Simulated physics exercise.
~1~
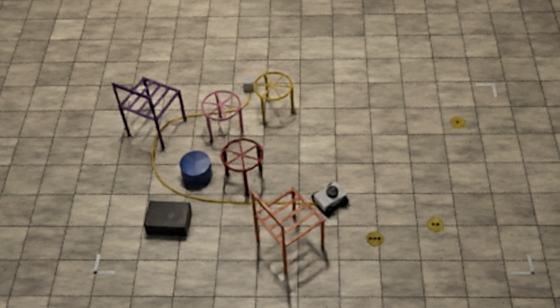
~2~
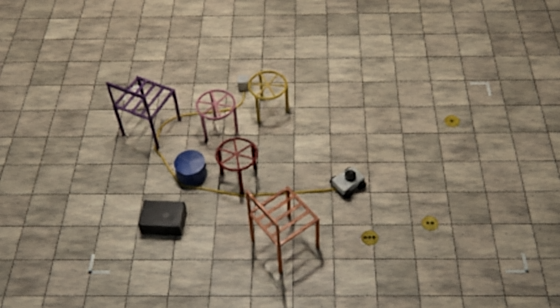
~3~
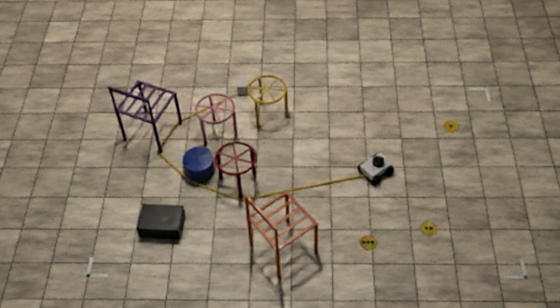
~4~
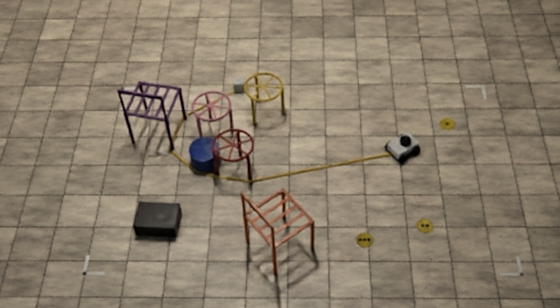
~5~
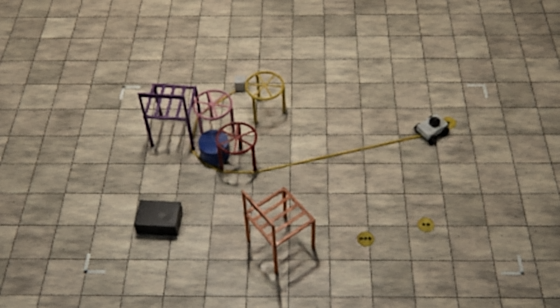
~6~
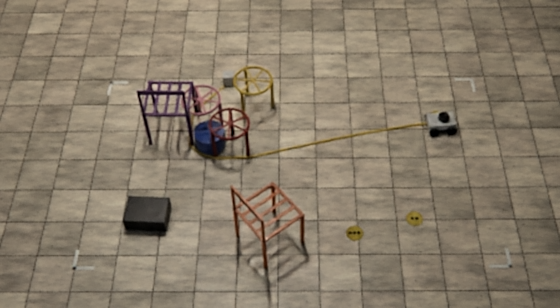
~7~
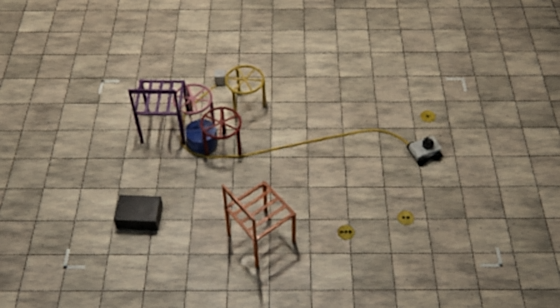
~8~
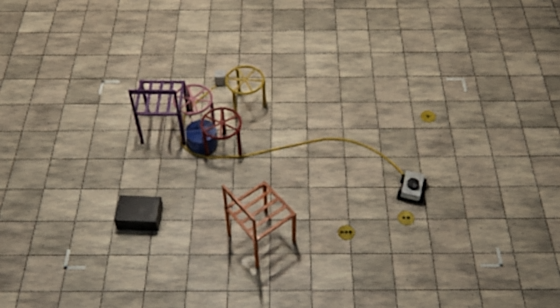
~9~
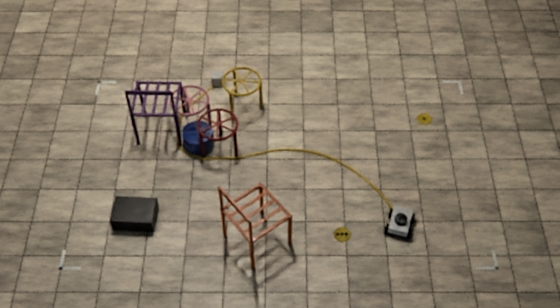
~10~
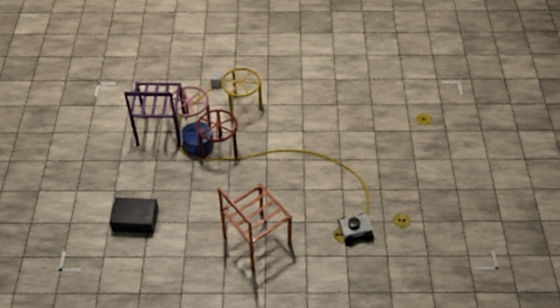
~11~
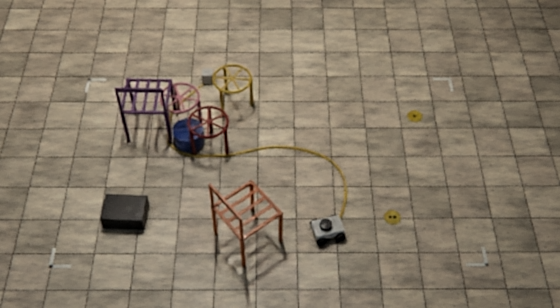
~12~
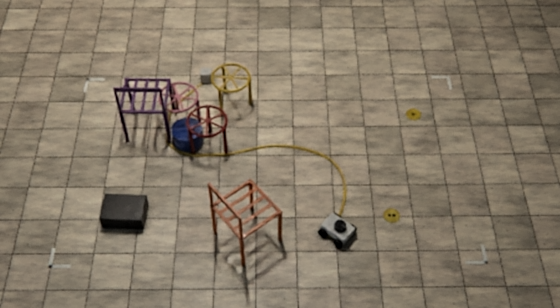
On a tiled floor, a small cart pulls a yellow lead rightward past chairs and stools, drawing the purple chair, blue tub and red stool closer together, then turns down and back left with the lead slack, stopping right of the orange chair.
